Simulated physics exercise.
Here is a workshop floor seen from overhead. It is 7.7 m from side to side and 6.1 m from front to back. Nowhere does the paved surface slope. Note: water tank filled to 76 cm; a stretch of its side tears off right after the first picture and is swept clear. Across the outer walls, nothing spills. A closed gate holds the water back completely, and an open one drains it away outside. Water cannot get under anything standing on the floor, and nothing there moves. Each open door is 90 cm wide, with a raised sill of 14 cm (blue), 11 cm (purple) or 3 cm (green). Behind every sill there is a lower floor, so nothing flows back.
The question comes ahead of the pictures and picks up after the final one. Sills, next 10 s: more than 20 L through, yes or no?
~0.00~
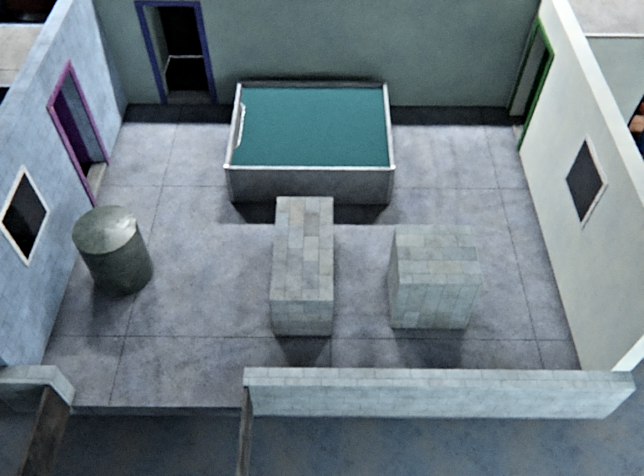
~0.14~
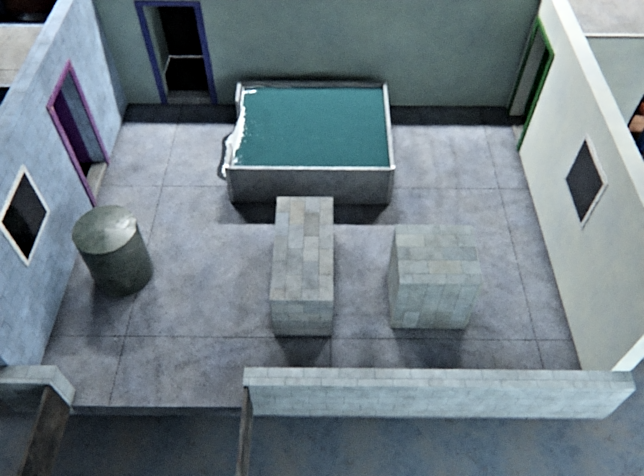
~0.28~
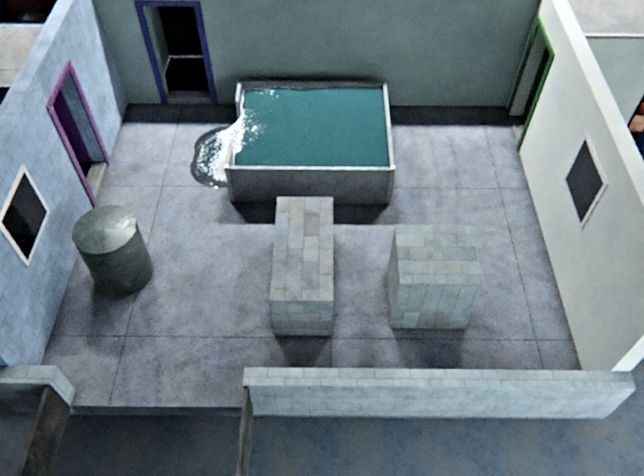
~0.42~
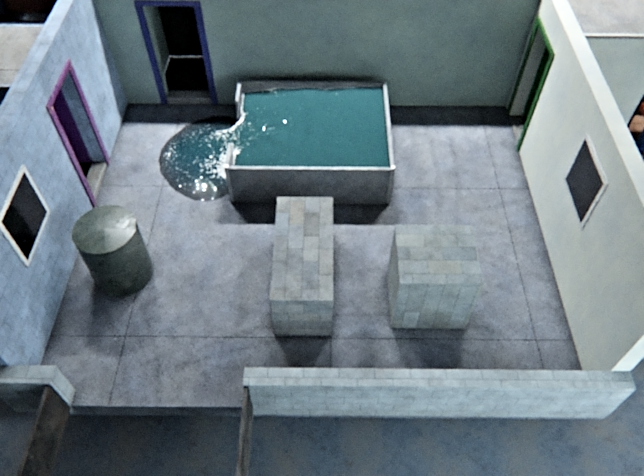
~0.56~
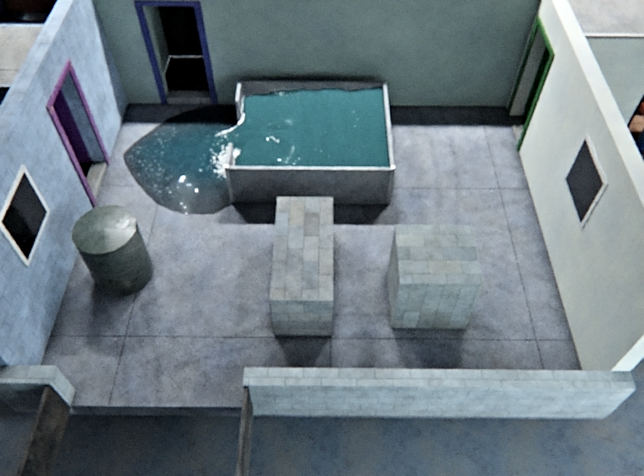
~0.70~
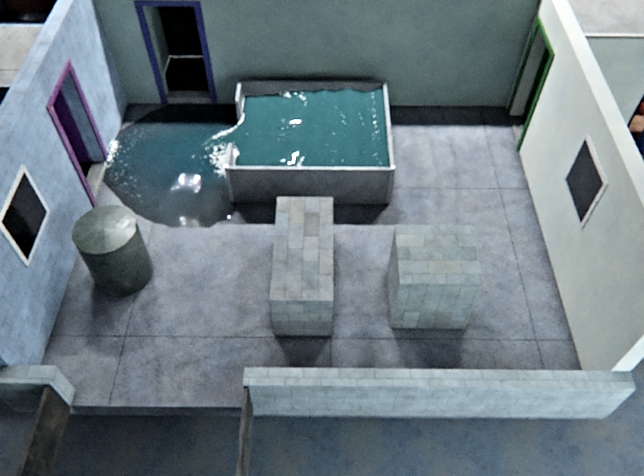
Blue door yes; purple door yes; green door yes.
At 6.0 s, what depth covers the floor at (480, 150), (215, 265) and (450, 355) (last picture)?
Depths in turn: Roughly 1, 3 and 0 centimetres.
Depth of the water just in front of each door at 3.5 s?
Depths in cm: Blue 24, purple 27, green 0.
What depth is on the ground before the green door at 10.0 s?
Depth: Approx. 7.5 cm.
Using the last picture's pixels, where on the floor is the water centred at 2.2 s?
The water's centre sits at about (257, 159).
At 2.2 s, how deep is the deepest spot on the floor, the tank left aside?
Up to near 43 cm.
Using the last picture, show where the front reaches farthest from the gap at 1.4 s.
(76, 261).
After 1.4 s water covers 20 % of the floor and is deepest (56 cm) near (127, 108); blue door 15 cm at the sill, 0 L in, purple door 30 cm at the sill, 61 L in, green door not reached.
After 2.2 s water covers 25 % of the floor and is deepest (43 cm) near (132, 152); blue door 24 cm at the sill, 12 L in, purple door 35 cm at the sill, 182 L in, green door not reached.
After 3.5 s water covers 30 % of the floor and is deepest (33 cm) near (76, 261); blue door 24 cm at the sill, 81 L in, purple door 27 cm at the sill, 336 L in, green door not reached.
After 6.0 s water covers 60 % of the floor and is deepest (26 cm) near (112, 252); blue door 13 cm at the sill, 110 L in, purple door 21 cm at the sill, 480 L in, green door 8 cm at the sill, 12 L in.
After 10.0 s water covers 90 % of the floor and is deepest (16 cm) near (112, 252); blue door 10 cm at the sill, 111 L in, purple door 15 cm at the sill, 580 L in, green door 7 cm at the sill, 97 L in.
